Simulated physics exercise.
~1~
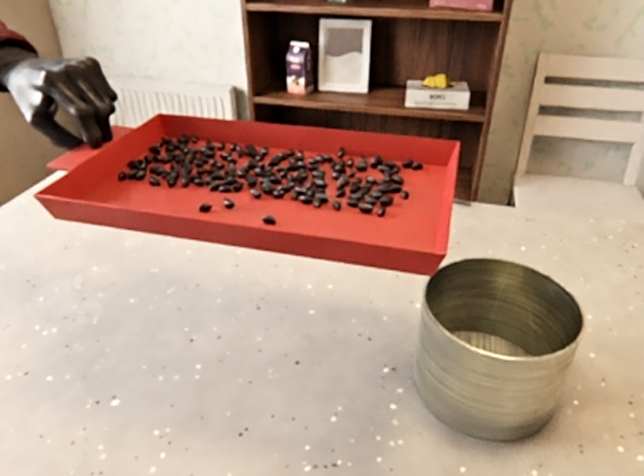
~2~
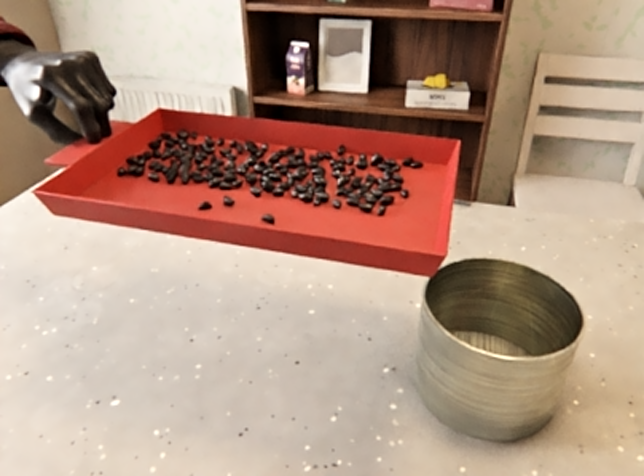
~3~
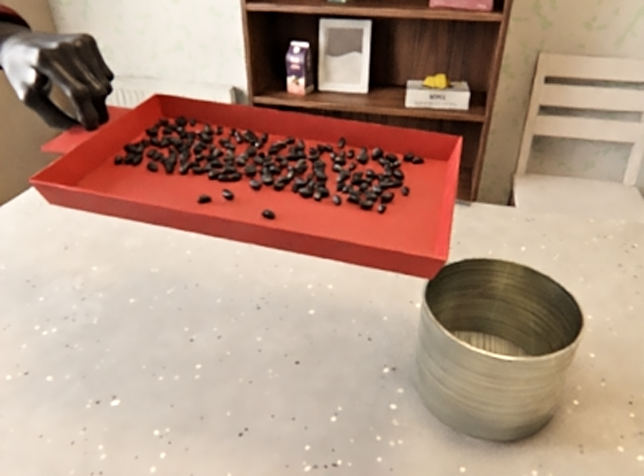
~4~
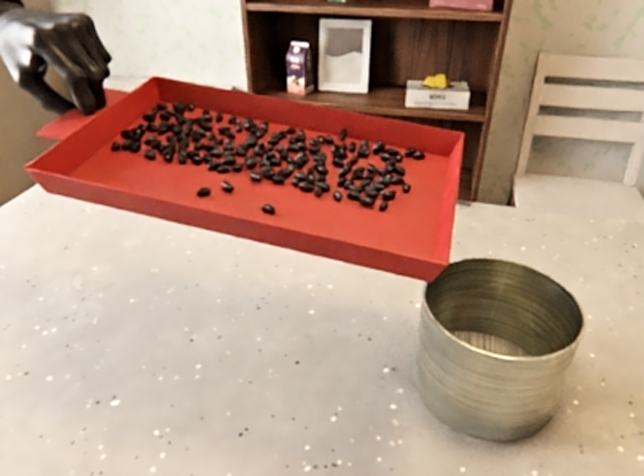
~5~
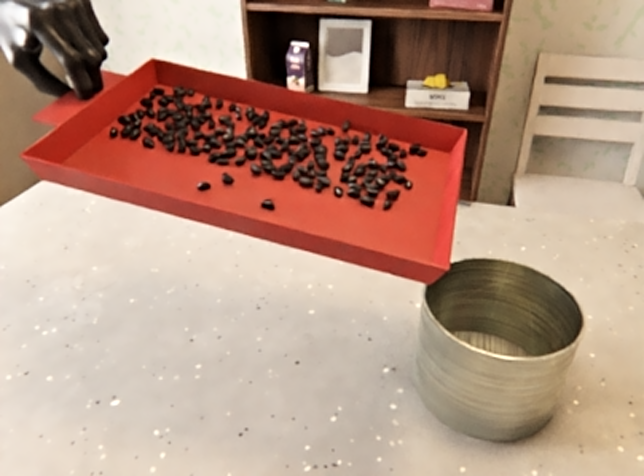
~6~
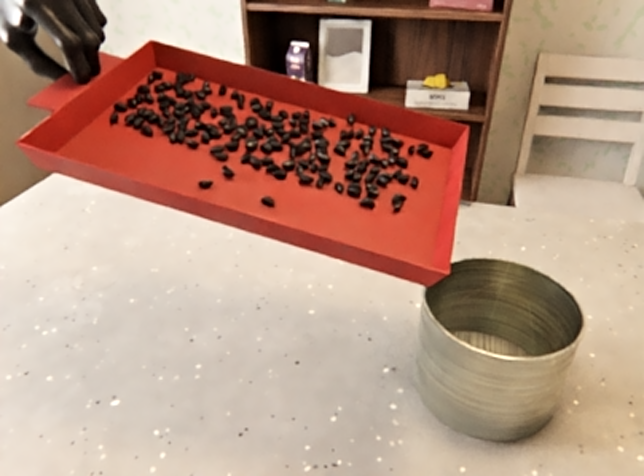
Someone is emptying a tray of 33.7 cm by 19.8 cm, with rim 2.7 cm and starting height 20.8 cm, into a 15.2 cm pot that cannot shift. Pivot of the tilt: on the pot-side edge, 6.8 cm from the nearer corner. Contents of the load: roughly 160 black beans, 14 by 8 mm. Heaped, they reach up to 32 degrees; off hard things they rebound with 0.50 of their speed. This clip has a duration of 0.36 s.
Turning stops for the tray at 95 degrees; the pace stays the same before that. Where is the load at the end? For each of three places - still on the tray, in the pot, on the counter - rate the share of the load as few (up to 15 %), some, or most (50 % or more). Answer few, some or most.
Left on the tray: Few; pot: Few; counter: Most.
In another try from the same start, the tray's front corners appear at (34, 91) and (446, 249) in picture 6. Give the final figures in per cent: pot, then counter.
The pot gets 70 and the counter 30.
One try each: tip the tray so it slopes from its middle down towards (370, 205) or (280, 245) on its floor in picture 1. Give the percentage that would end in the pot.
75 and 0 %.
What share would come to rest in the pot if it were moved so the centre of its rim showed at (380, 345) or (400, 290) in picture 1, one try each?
About 95 and 0 per cent.
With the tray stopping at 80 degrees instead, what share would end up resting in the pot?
Then about 0 per cent.
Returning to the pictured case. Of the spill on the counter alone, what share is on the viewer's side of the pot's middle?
About 100 per cent.
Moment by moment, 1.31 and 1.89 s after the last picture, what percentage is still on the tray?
I'd say roughly 80, then roughly 0.
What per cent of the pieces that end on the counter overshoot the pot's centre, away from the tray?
30 %.
Then, 0.79 s after the last picture, tilt 52 degrees; the tray holds 95 %, the pot 0 %.
Then, 1.31 s after the last picture, tilt 77 degrees; the tray holds 80 %, the pot 0 %.
Then, 1.89 s after the last picture, tilt 95 degrees; the tray holds 0 %, the pot 0 %.
In the end, tray 0 %, pot 0 %, counter 100 %.
